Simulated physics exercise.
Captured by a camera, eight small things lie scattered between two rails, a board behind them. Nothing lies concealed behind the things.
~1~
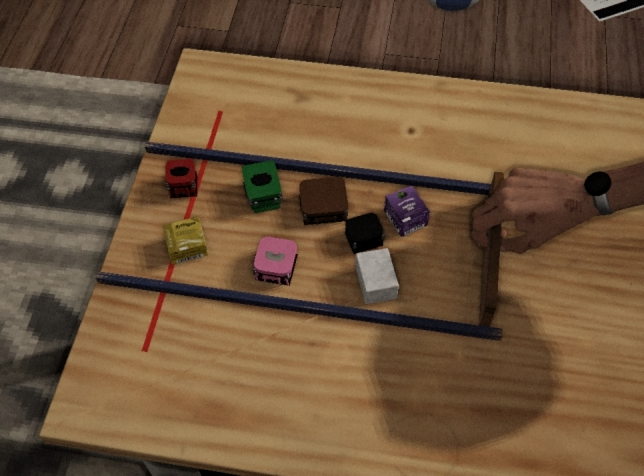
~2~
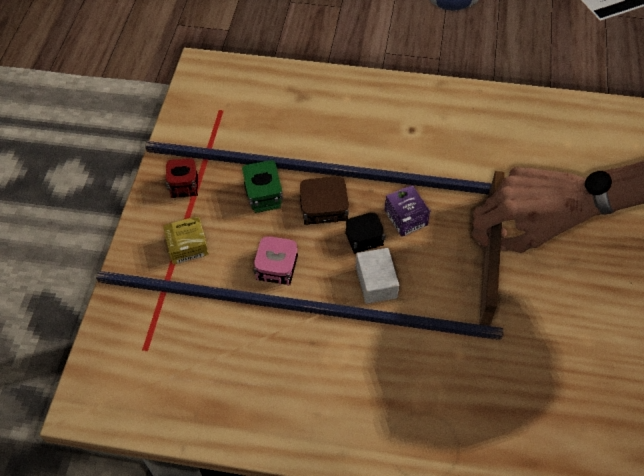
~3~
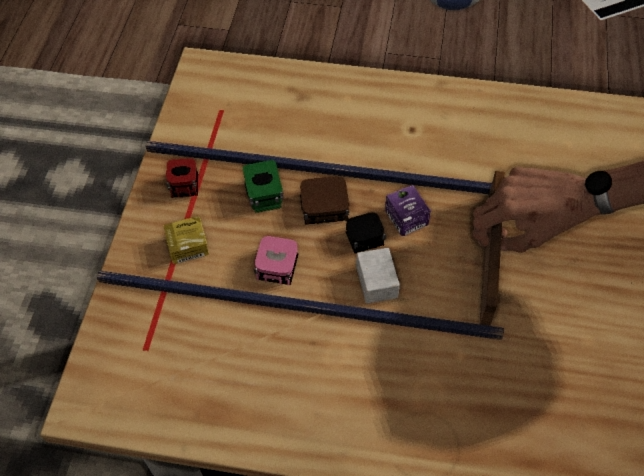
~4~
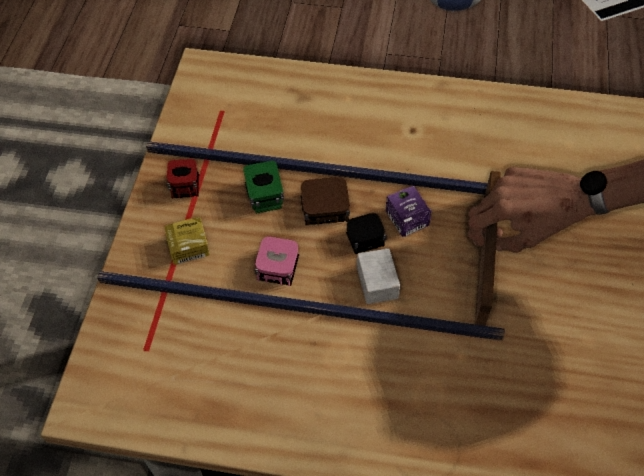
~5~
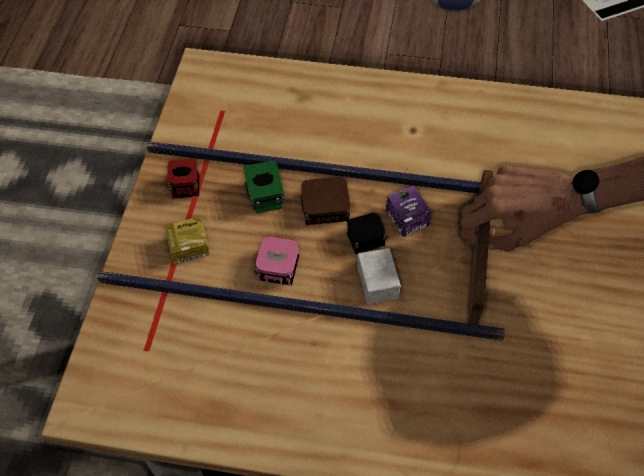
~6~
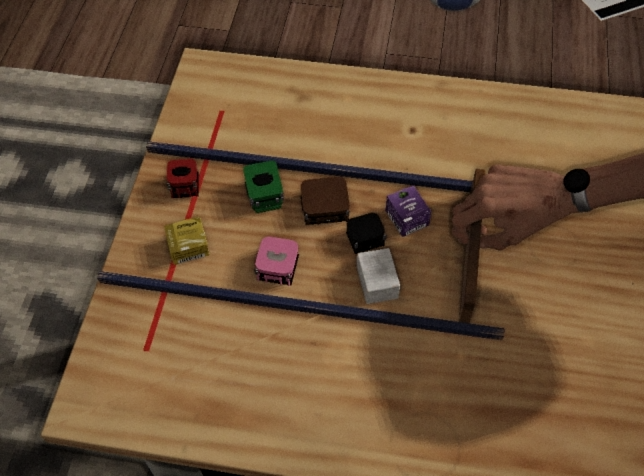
The video shows eight small coloured objects scattered between two dark rails on a wooden table, near a red line. A hand wearing a watch holds a board upright behind them, then slides it slightly left while the objects stay still.
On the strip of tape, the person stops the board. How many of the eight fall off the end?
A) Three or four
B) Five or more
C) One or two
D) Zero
Three or four (A).
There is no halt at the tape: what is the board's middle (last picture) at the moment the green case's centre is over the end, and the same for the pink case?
The green case gives roughly (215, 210), the pink case roughly (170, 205).
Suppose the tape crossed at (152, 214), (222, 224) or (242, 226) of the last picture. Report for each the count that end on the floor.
It would be 5, 1 and 0.
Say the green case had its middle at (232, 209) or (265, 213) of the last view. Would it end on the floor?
Case one, it is still there; case two, it is still there.
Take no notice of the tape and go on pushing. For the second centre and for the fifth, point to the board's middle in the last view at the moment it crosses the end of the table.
The first puts it near (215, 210), the next near (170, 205).
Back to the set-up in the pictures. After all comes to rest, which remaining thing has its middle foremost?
Brown case.
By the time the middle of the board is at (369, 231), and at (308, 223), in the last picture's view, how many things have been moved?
I count 4 first and 6 after.
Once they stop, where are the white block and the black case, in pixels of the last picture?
White block at about (161, 243), black case at about (170, 207).
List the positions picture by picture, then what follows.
In the first frame, red case (182, 179); yellow box (185, 241); green case (262, 187); board (492, 247); tape (186, 219).
In the second frame, yellow box (186, 240); brown case (324, 201).
In the third frame, green case (263, 186); black case (365, 233).
In the fourth frame, red case (184, 179); white block (378, 276).
In the fifth frame, yellow box (187, 240); board (480, 245).
In the sixth frame, red case (183, 179); yellow box (187, 240); green case (264, 187); board (473, 244); tape (188, 219).
Early on, none off yet; red case at rest near (183, 179); yellow box at rest near (187, 240); green case at rest near (264, 187).
A while later, none off yet; red case travelled about its own width near (160, 174); yellow box travelled a little near (175, 237); green case travelled well along near (191, 174).
Finally, the number that fall off is three or four; lost, green case, yellow box and red case.
